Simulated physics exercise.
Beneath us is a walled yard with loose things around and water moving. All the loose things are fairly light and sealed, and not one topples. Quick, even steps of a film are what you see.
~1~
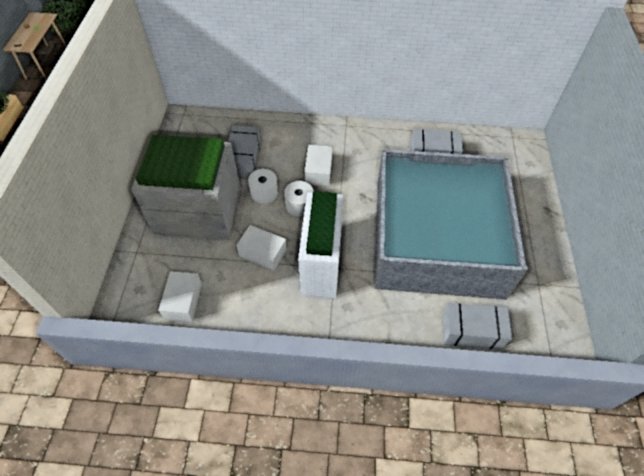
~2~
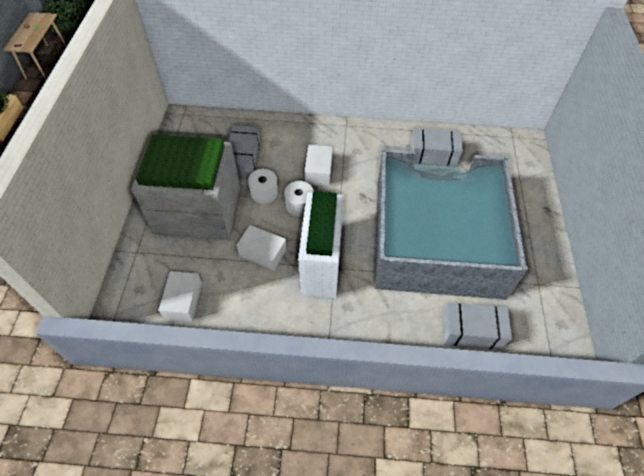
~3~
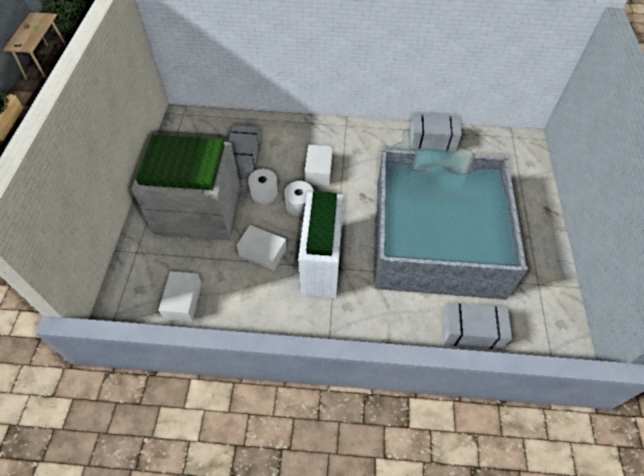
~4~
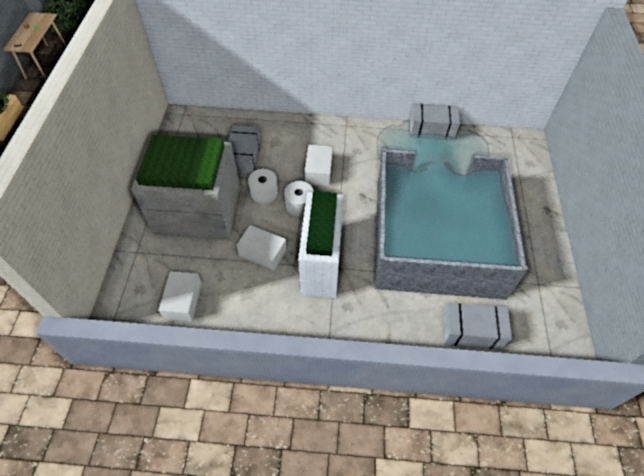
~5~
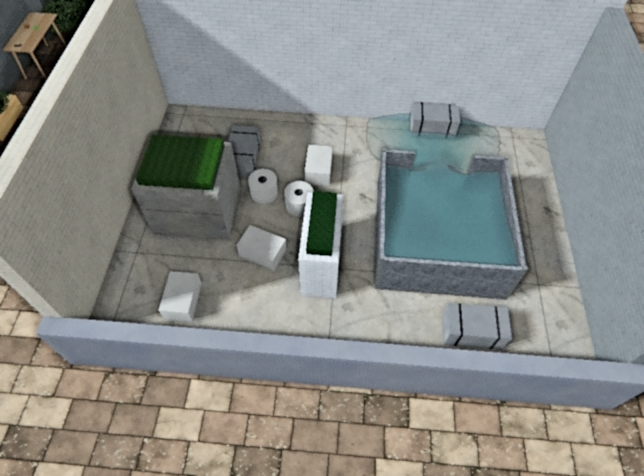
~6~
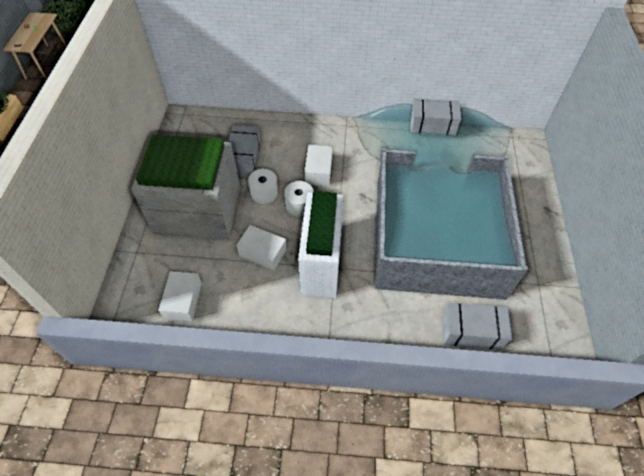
Water pouring through a gap in a raised pool's back wall, pushing a grey trunk back and spreading around it.
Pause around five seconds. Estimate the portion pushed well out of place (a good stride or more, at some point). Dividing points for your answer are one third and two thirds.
Answer: A share between one and two thirds.
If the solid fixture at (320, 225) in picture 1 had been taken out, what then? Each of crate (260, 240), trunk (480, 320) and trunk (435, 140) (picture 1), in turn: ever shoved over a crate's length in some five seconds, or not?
First one never went far; second one never went far; third one was driven off.
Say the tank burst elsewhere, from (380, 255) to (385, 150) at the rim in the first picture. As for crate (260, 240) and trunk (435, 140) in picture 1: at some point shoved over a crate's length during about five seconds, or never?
Went past that, fell short.
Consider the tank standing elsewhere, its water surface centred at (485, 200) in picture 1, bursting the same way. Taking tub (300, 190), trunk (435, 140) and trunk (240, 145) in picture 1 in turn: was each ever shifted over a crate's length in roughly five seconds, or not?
Item one travelled far enough, item two travelled far enough, item three travelled far enough.
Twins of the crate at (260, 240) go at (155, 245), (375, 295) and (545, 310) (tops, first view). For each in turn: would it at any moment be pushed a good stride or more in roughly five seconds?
Listed in sequence, the answers are remains nearby, remains nearby and displaced a stride.
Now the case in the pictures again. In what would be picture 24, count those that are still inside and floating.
It adds up to 2.
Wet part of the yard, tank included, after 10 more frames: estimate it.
Close to 45 per cent, tank included.
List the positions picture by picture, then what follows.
A trunk at (437, 140) rests on the ground; a crate at (179, 291), on the bottom; 0 of 8 have shifted, in the first frame.
A trunk at (437, 140), on the bottom; a crate at (179, 291), on the bottom; 0 of 8 have shifted, in the second frame.
A trunk at (437, 125) rests on the ground, a stride from its start; a crate at (179, 291), on the bottom; 1 of 8 have shifted, in the third frame.
A trunk at (436, 113), on the bottom, a stride from its start; a crate at (179, 291) rests on the ground; 1 of 8 have shifted, in the fourth frame.
A trunk at (436, 112) rests on the ground, a stride from its start; a crate at (179, 291), on the bottom; 1 of 8 have shifted, in the fifth frame.
A trunk at (437, 109) floats, a stride from its start; a crate at (179, 291) rests on the ground; 1 of 8 have shifted, in the sixth frame.
A moment on, 1 of 8 are well off their spots; 1 afloat.
Next, 1 of 8 are well off their spots; 1 afloat.
Later, 3 of 8 are well off their spots; 2 afloat.
In the end, 5 of 8 are well off their spots, and 5 have been at some point; 6 afloat.
